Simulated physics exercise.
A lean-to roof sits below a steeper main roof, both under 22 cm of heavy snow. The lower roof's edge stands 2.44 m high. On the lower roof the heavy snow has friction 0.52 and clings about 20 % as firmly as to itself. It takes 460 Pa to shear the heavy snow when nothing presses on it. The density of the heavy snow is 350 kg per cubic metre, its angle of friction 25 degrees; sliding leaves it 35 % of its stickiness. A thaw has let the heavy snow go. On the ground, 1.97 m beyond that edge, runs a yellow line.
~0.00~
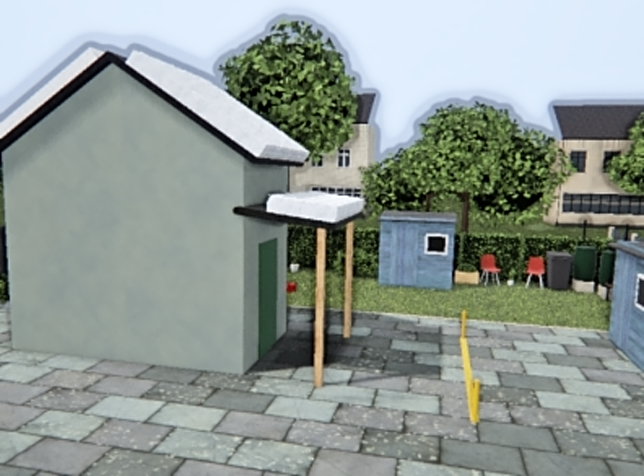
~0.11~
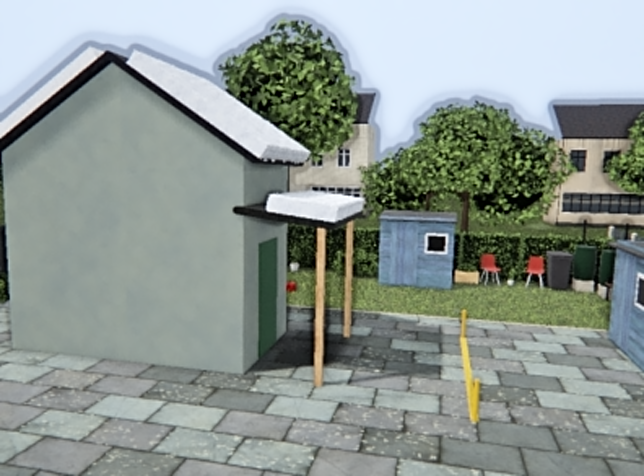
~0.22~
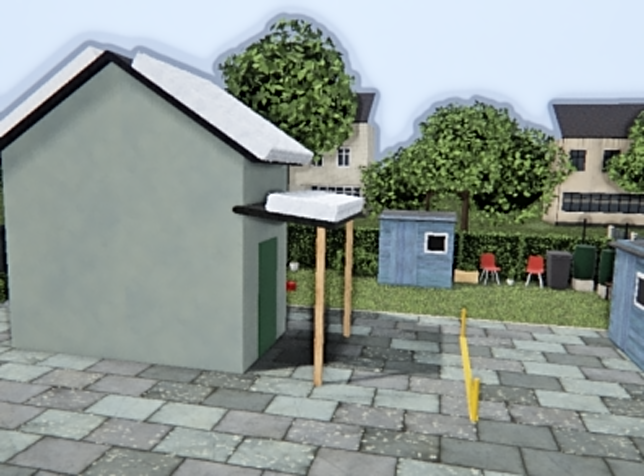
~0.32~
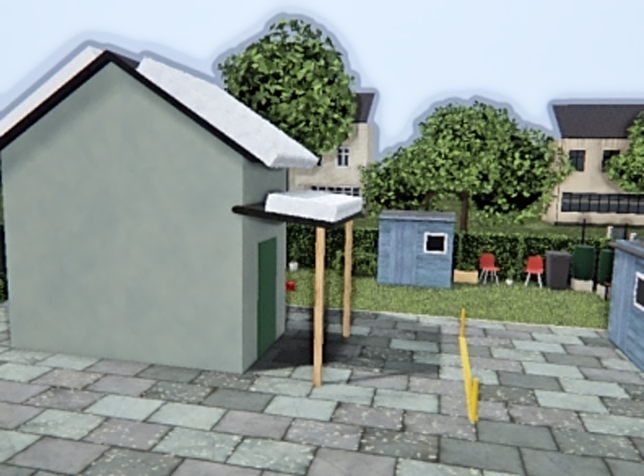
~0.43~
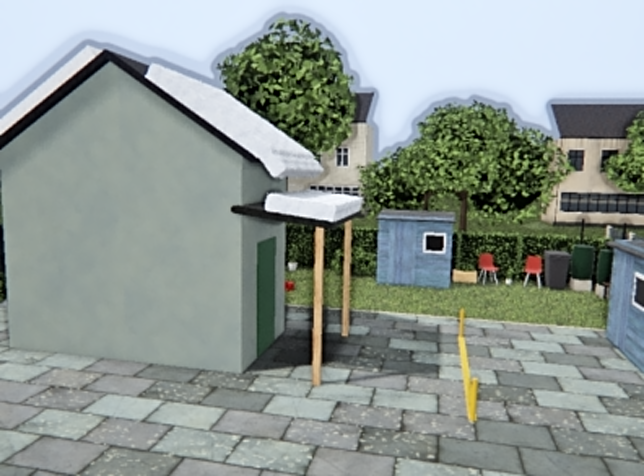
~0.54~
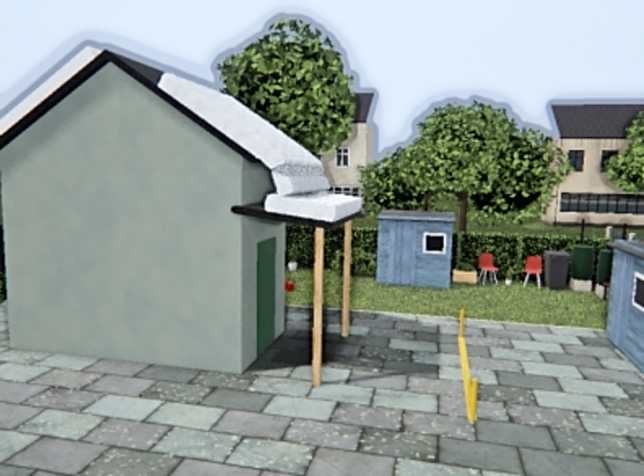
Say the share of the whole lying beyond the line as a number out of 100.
Expect roughly 29 %.
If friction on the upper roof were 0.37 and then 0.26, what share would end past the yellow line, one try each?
In turn about 5 %, 16 %.
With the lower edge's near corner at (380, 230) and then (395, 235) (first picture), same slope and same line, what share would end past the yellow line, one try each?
In turn about 12 %, 5 %.
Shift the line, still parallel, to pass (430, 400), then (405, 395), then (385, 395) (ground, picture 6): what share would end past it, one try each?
In turn about 45 %, 55 %, 60 %.
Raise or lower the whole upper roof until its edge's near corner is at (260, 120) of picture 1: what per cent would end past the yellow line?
Then about 40 %.
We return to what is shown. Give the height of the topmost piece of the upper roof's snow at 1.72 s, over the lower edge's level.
About 0.4 m.
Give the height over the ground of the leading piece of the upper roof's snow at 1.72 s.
Some 0.0 m.
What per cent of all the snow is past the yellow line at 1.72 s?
Some 6 per cent.
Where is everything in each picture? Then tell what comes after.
In the first frame, front end of the heavy snow at (260, 141).
In the second frame, front end of the heavy snow at (261, 142), its middle shifted 2.6 cm.
In the third frame, front end of the heavy snow at (265, 158), its middle shifted 10 cm, 4 % of it past the upper edge, in one piece.
In the fourth frame, front end of the heavy snow at (272, 155), its middle shifted 23 cm, 9 % of it past the upper edge, in one piece.
In the fifth frame, front end of the heavy snow at (280, 161), its middle shifted 42 cm, 17 % of it past the upper edge, cracking.
In the sixth frame, front end of the heavy snow at (290, 181), its middle shifted 66 cm, 26 % of it past the upper edge, cracking.
By 1.08 s, none is below the lower edge and 0 % is past the line.
By 1.72 s, 64 % is below the lower edge and 6 % is past the line.
By 2.36 s, 72 % is below the lower edge and 29 % is past the line.
By 3.00 s, 72 % is below the lower edge and 29 % is past the line.
By 3.10 s, at the end, 72 % is below the lower edge and 29 % is past the line.
